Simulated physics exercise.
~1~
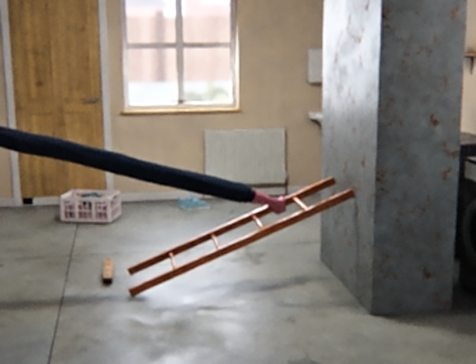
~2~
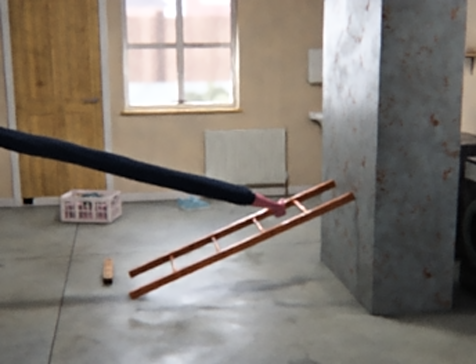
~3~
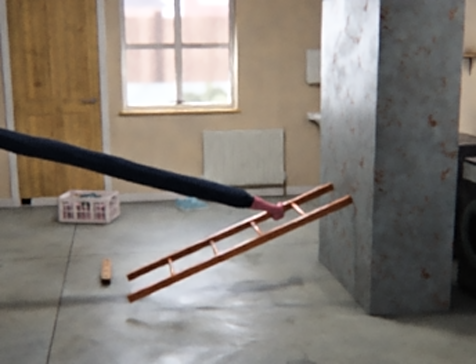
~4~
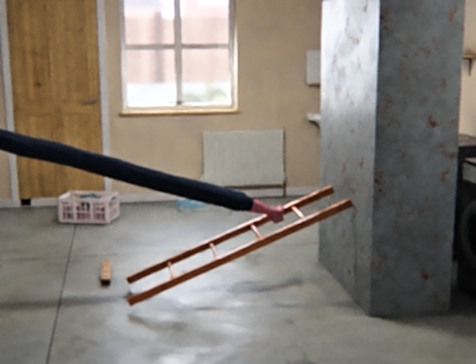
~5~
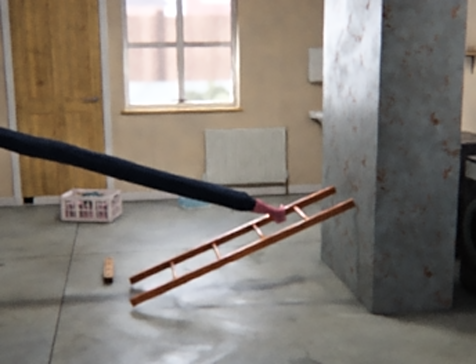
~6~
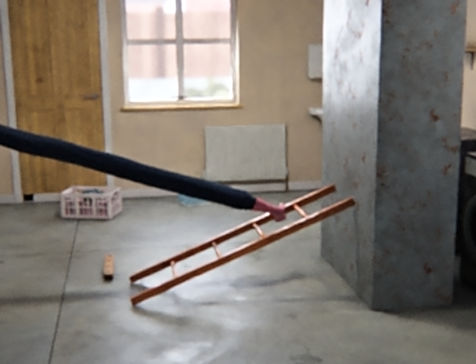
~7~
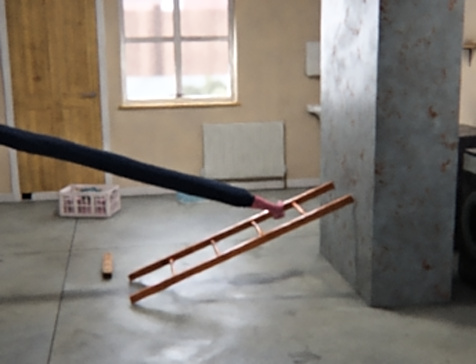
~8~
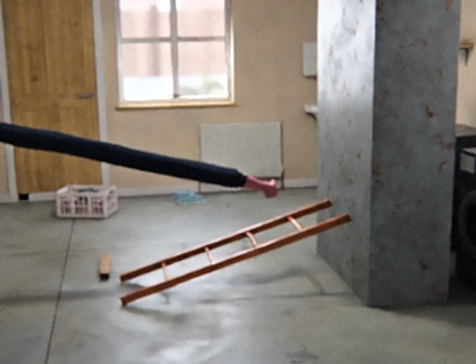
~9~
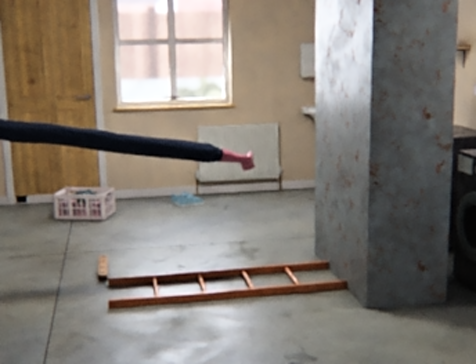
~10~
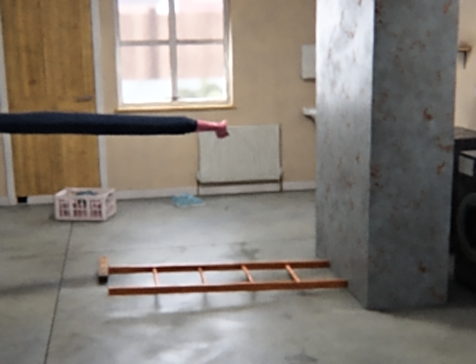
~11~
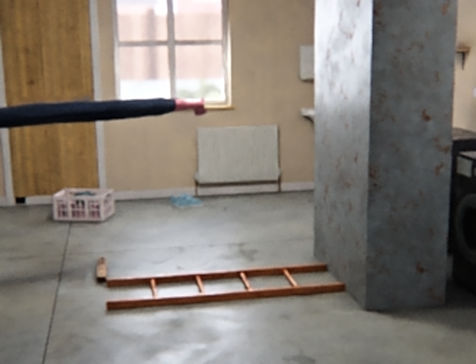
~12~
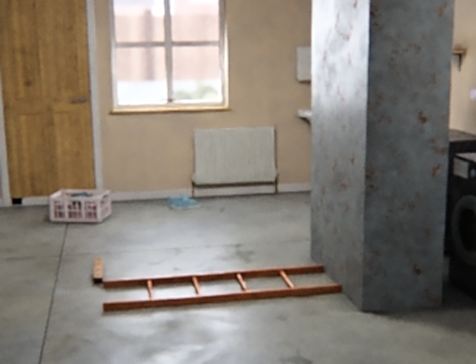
A hand lets go of an orange rack against a pillar, and it slides down flat.
